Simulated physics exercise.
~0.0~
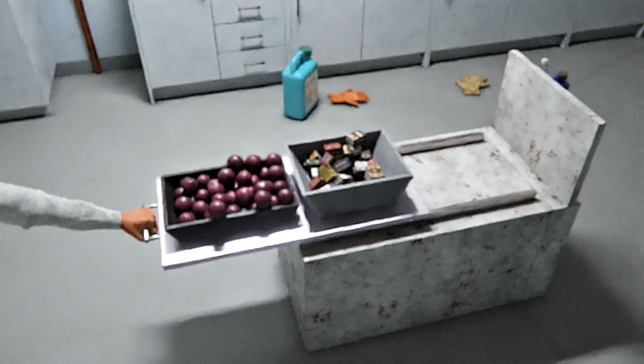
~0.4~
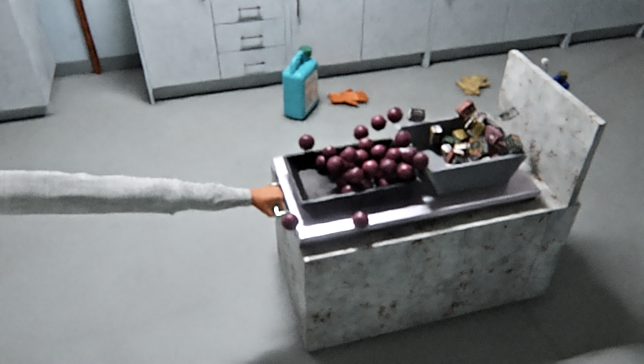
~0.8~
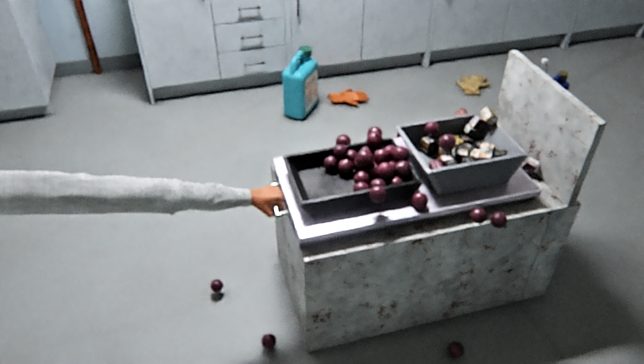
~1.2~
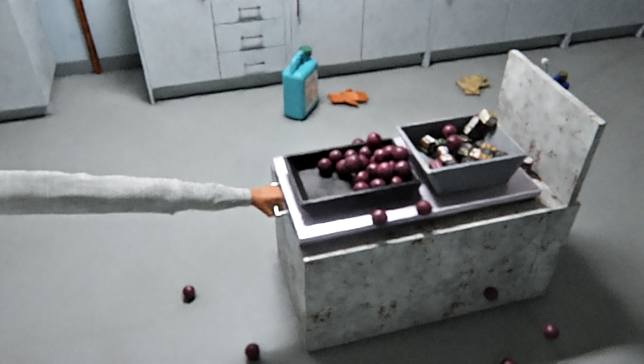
An arm in a pale sleeve shoved a shelf with a black tray of red onions and a grey tray of small cartons rightward over a pale chest; onions flew up, some landing among the cartons and others dropping to the floor.
